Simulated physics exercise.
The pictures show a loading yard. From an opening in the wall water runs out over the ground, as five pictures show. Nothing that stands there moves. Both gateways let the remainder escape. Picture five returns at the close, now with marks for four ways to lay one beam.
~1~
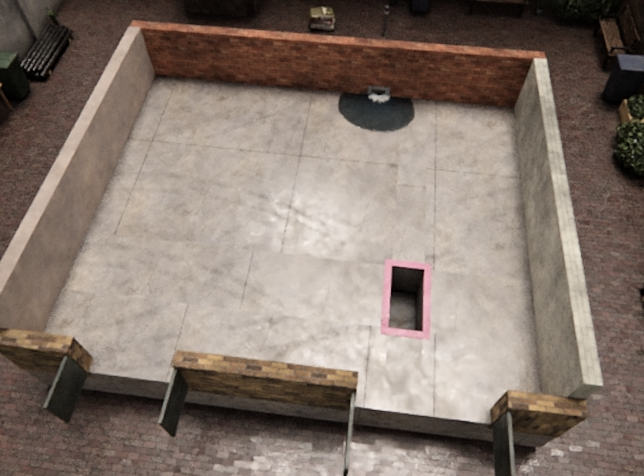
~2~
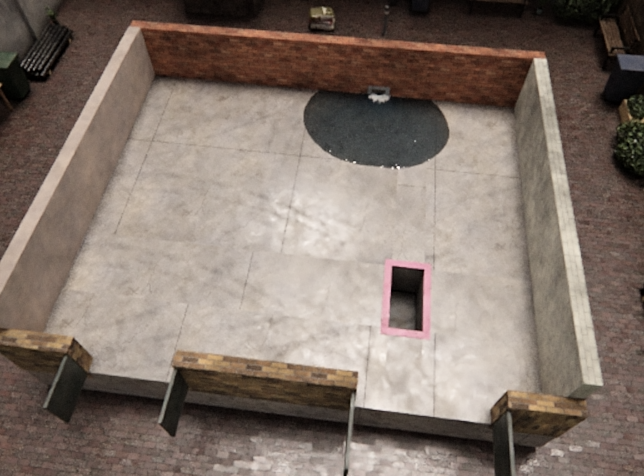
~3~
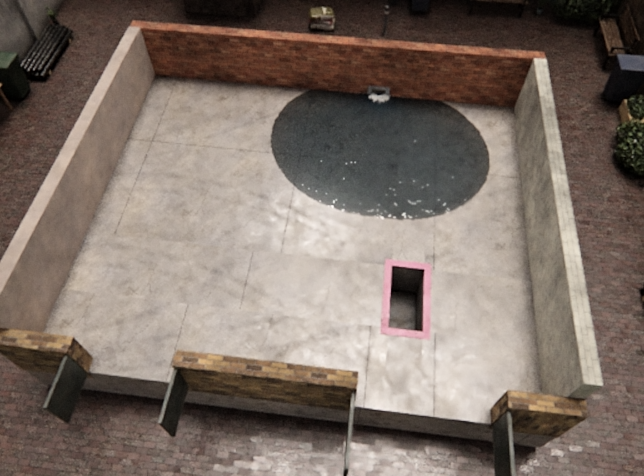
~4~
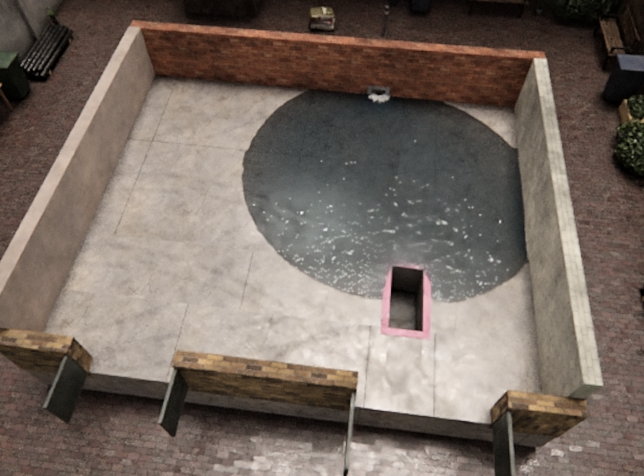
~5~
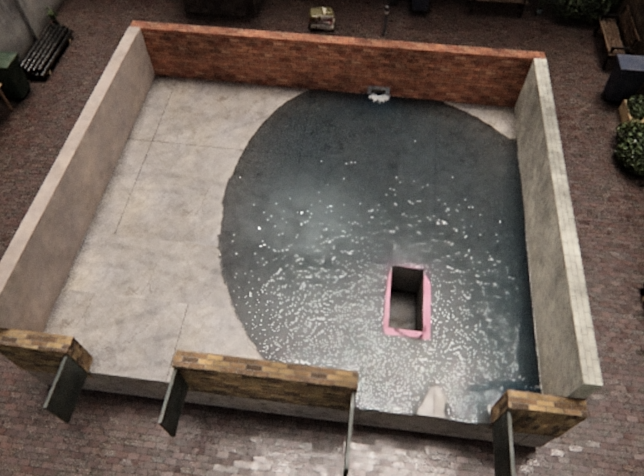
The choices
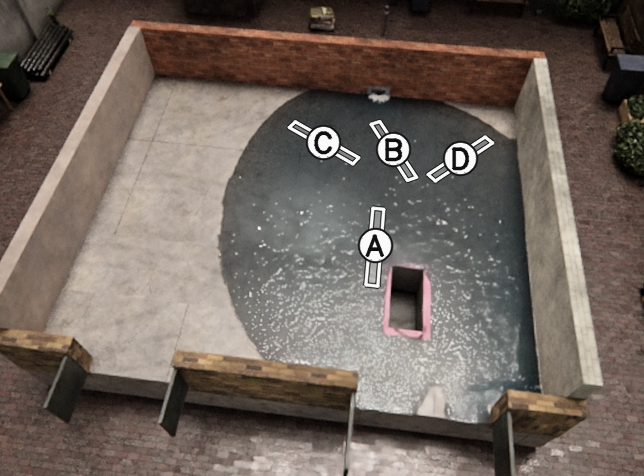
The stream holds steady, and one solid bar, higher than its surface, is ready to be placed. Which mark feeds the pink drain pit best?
D beats the others.
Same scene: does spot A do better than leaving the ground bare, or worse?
Worse.
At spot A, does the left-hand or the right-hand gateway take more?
The right one.
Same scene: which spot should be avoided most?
Here it is spot A.
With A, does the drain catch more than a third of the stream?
No, it does not.
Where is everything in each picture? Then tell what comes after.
Outfall at (379, 91); pink drain pit at (407, 298); open gate at (423, 399); open gate at (141, 364); water covers 3 % of the ground and shows as far out as (361, 125); pink drain pit still dry.
Water covers 10 % of the ground and shows as far out as (385, 165); pink drain pit still dry.
Water covers 22 % of the ground and shows as far out as (437, 210); pink drain pit still dry.
Water covers 40 % of the ground and shows as far out as (483, 288); pink drain pit taking water.
Water covers 57 % of the ground and shows as far out as (533, 361); pink drain pit taking water.
On the marked copy, A from (371, 285) to (378, 208); B from (375, 122) to (411, 178); C from (292, 124) to (355, 160); D from (431, 177) to (488, 139).
With A, about 14 % of the stream runs into the pink drain pit, about 86 % out by the gates.
With B, about 18 % of the stream runs into the pink drain pit, about 82 % out by the gates.
With C, about 20 % of the stream runs into the pink drain pit, about 80 % out by the gates.
With D, about 31 % of the stream runs into the pink drain pit, about 69 % out by the gates.
